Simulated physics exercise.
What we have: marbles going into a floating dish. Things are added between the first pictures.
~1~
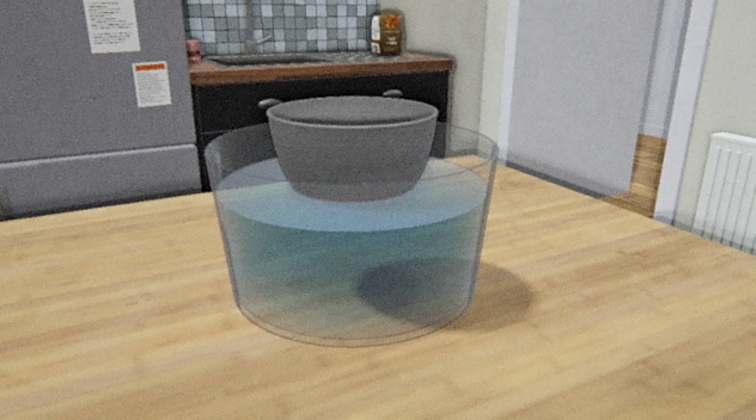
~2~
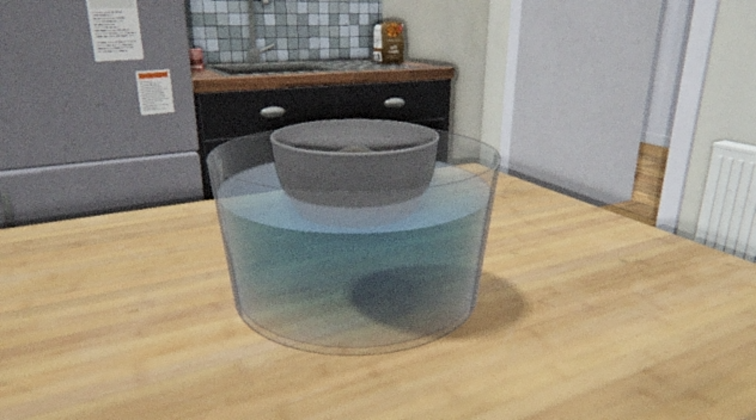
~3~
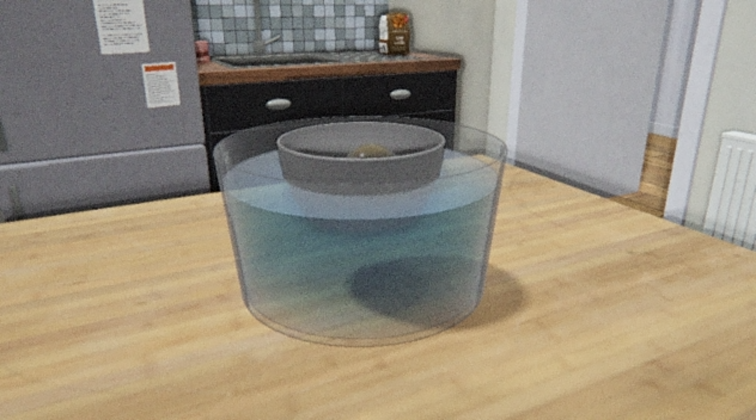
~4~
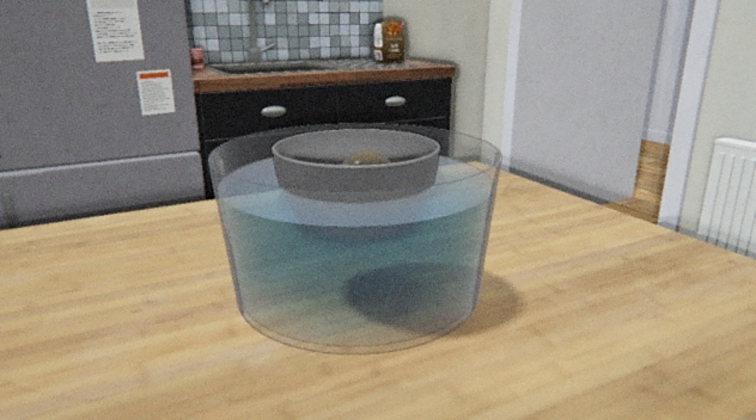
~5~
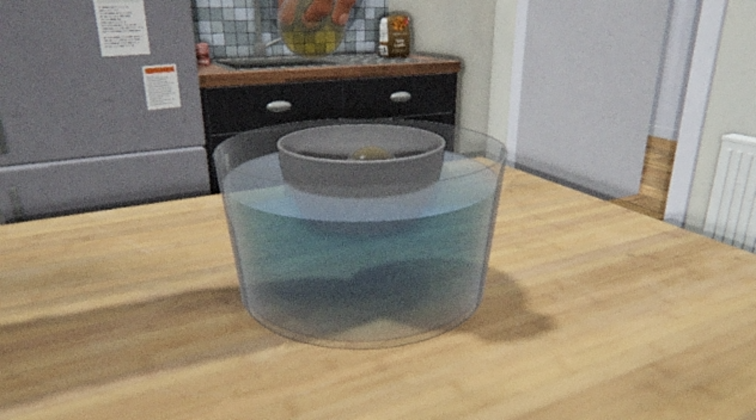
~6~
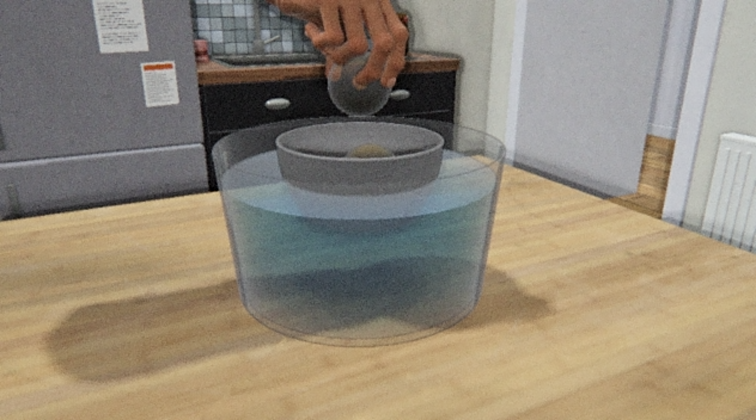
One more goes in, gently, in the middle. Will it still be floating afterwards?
The dish keeps floating.
Shortly, the glass marble is in and the dish dips.
Then, it steadies; about a fifth of its side above the surface.
At the finish, the dish floats; about a fifth of its side above the surface.
